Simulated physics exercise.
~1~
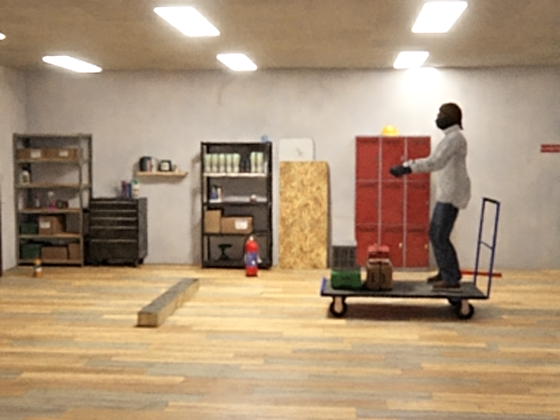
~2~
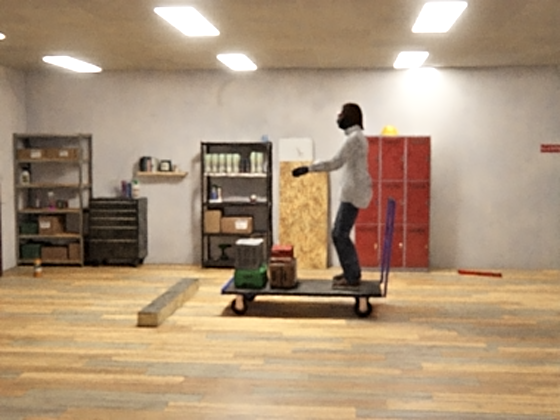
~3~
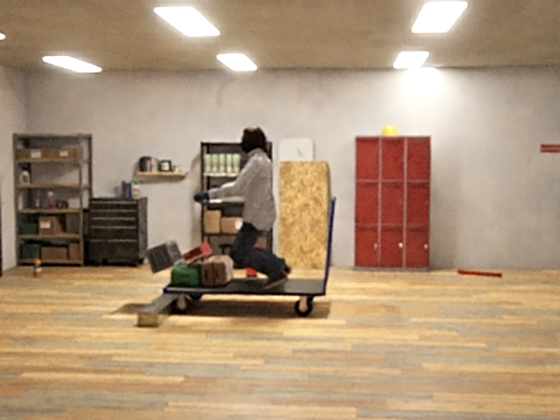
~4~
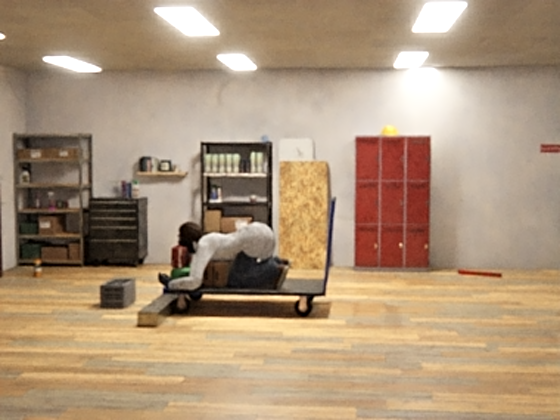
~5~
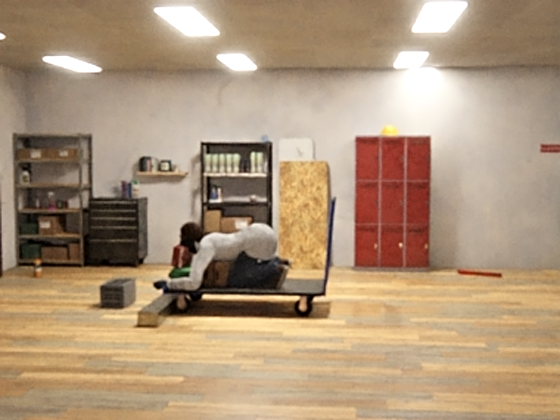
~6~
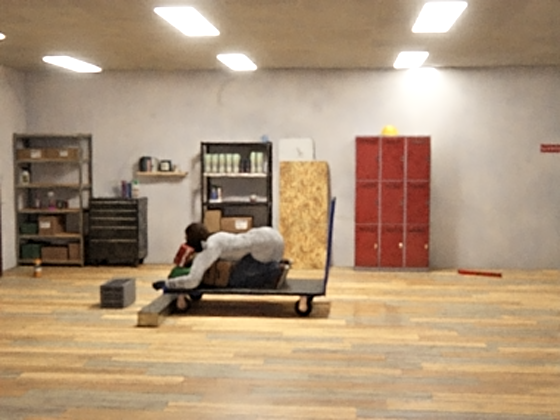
In a workshop with shelves and red lockers, a person rides a flat cart carrying stacked cases leftward until it stops against a beam on the floor. The rider pitches forward onto the load, a grey crate tumbles to the floor, and the red parcel tips but stays aboard beneath the sprawled rider.
